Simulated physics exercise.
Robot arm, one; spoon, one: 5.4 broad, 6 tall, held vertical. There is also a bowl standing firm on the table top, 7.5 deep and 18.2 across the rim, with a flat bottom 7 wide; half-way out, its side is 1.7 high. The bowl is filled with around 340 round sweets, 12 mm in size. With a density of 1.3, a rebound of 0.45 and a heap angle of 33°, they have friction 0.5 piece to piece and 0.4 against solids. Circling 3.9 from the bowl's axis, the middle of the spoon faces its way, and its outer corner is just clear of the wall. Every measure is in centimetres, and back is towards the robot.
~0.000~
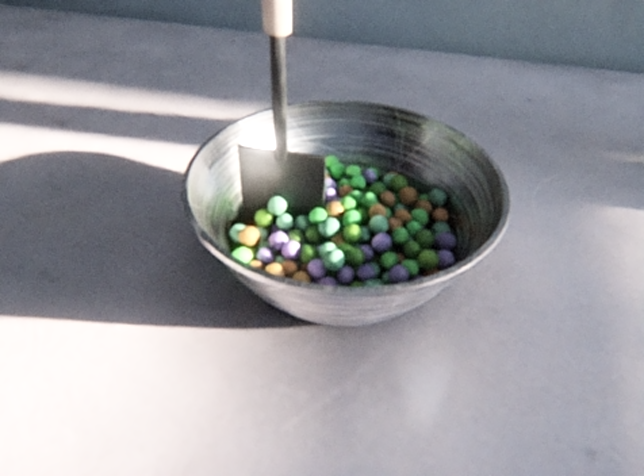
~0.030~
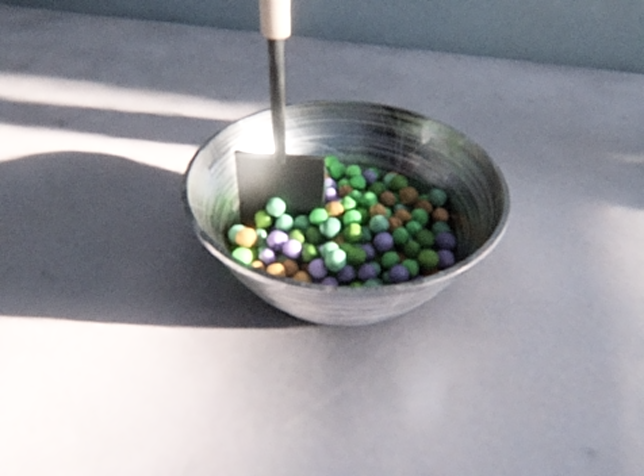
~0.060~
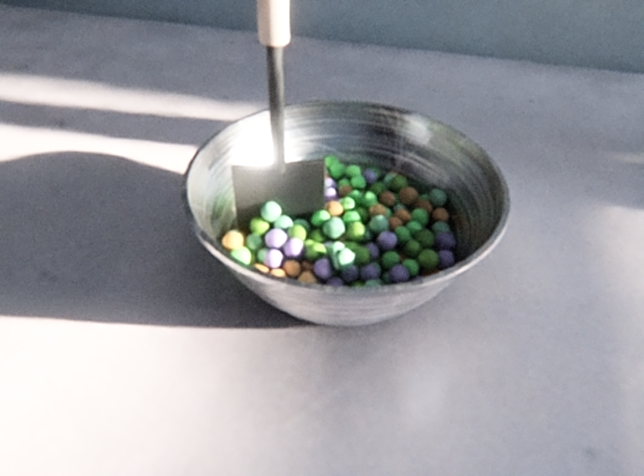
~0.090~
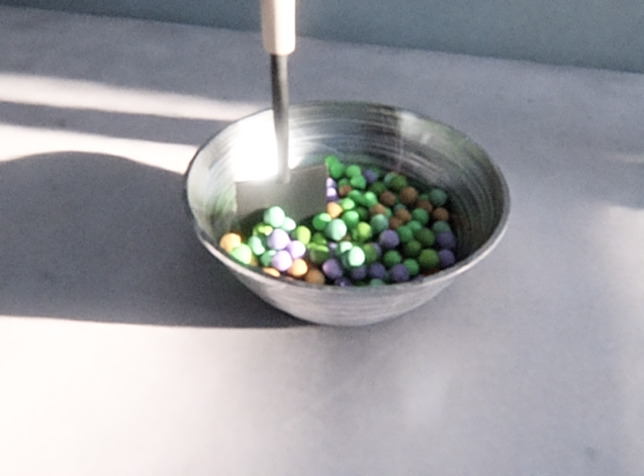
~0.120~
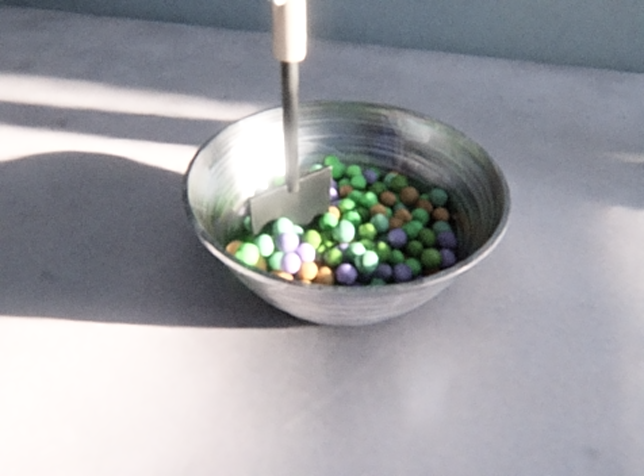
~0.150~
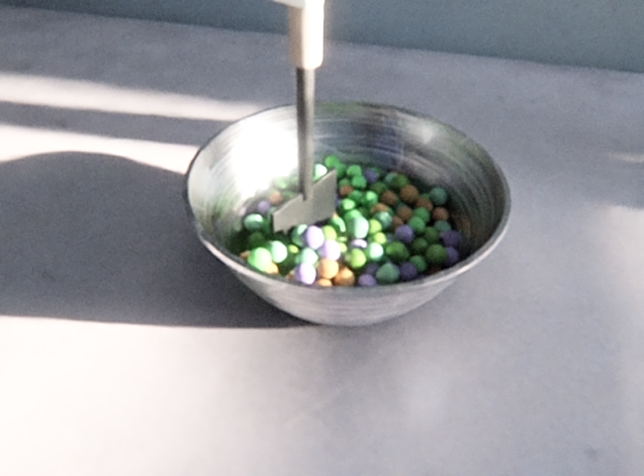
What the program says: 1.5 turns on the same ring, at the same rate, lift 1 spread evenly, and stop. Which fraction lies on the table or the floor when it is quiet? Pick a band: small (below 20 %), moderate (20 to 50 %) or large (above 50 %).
Small, below 20 %.
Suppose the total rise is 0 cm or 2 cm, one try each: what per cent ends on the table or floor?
I'd say some 10 per cent, and some 5 per cent.
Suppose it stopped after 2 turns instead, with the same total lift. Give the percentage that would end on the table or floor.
Roughly 15 per cent.
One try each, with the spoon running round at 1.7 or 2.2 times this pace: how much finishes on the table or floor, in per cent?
Some 25 and 40 per cent.
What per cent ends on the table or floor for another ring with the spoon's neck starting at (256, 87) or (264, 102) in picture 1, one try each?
I'd guess some 0 and 5 percent.
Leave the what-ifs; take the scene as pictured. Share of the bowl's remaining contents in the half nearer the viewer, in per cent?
Some 40 per cent.
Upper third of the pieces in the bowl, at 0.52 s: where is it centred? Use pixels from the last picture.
Near (335, 152).
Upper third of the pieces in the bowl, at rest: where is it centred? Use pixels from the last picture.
In the final view it lies around (407, 204).
After 0.52 s, 251° round, highest piece 9 above the table; 330 in the bowl, 3 on the table or floor, 2 in flight or on the tool.
After 0.89 s, 77° round, highest piece 10 above the table; 312 in the bowl, 17 on the table or floor, 6 in flight or on the tool.
After 1.27 s, 180° round, highest piece 7 above the table; 300 in the bowl, 35 on the table or floor.
After 1.97 s, 180° round, highest piece 7 above the table; 300 in the bowl, 35 on the table or floor.
At rest, 300 in the bowl, 35 on the table or floor. That is 10 % on the table or floor.
